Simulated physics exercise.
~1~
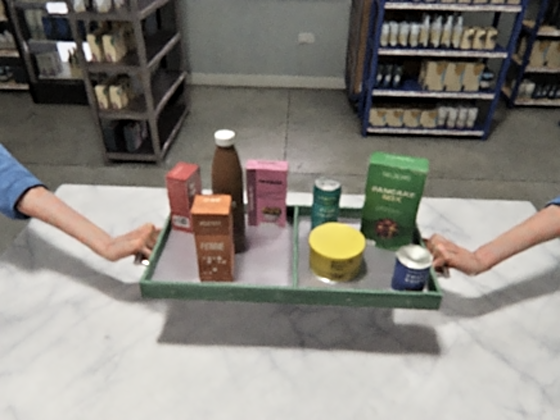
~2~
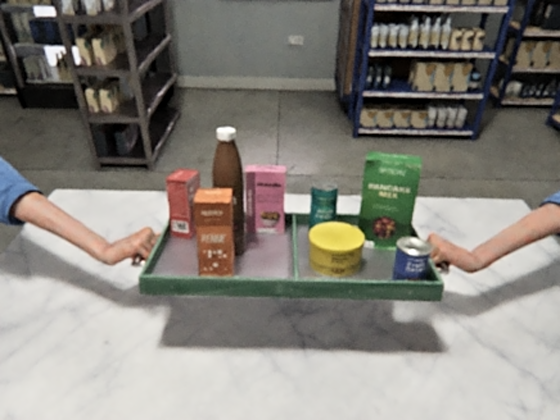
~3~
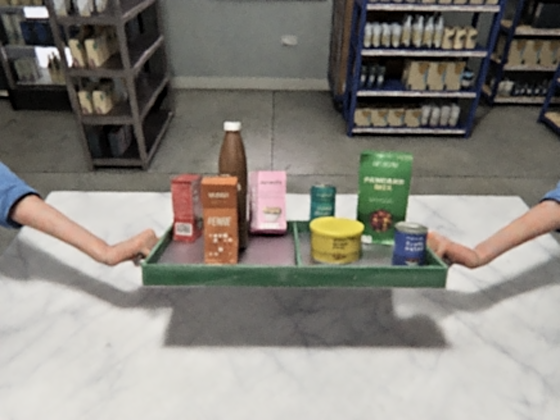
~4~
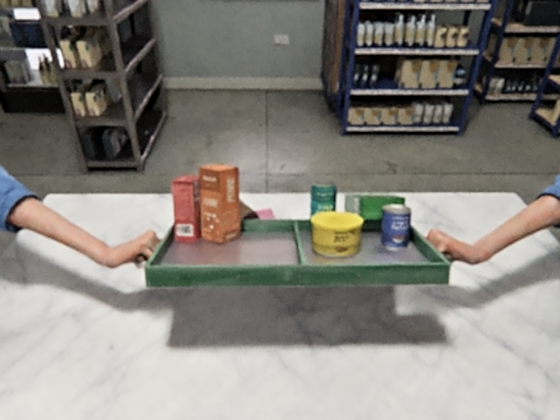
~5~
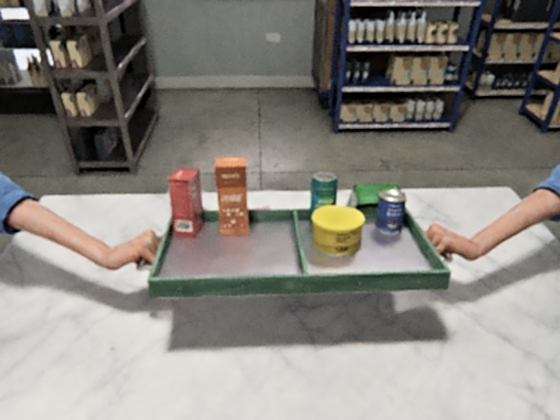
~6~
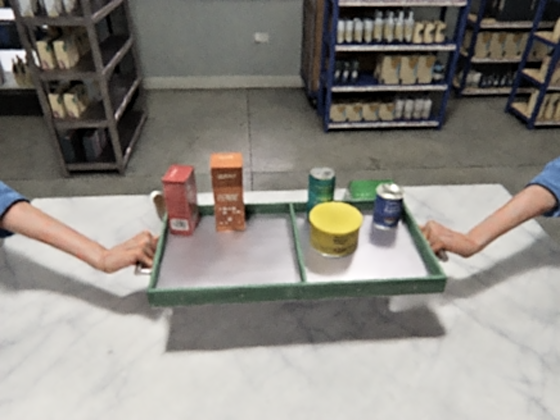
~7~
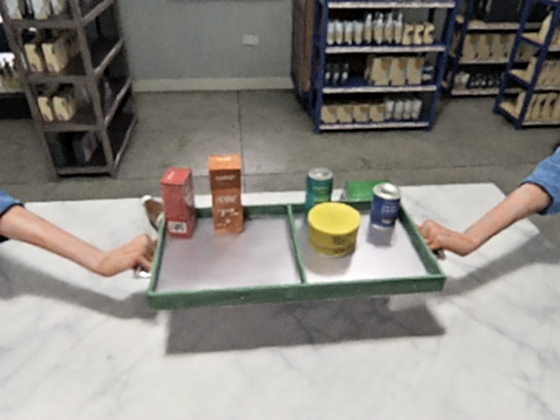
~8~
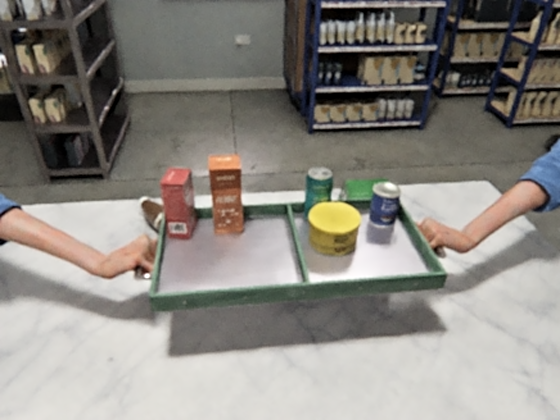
In a storeroom with shelving behind, seen from the front and slightly above, two hands hold a green-rimmed tray over a pale marble table. A red carton, orange carton, brown bottle and pink packet stand left of the cross bar, with a turquoise can, yellow tub, blue tin and green packet to the right. The hands tip the far edge down, and the pink packet and brown bottle topple off the back. The green packet follows, tumbling over the far rim, while the blue tin slides backward. The tray is levelled, the bottle rolls left behind it, and five items remain standing aboard.
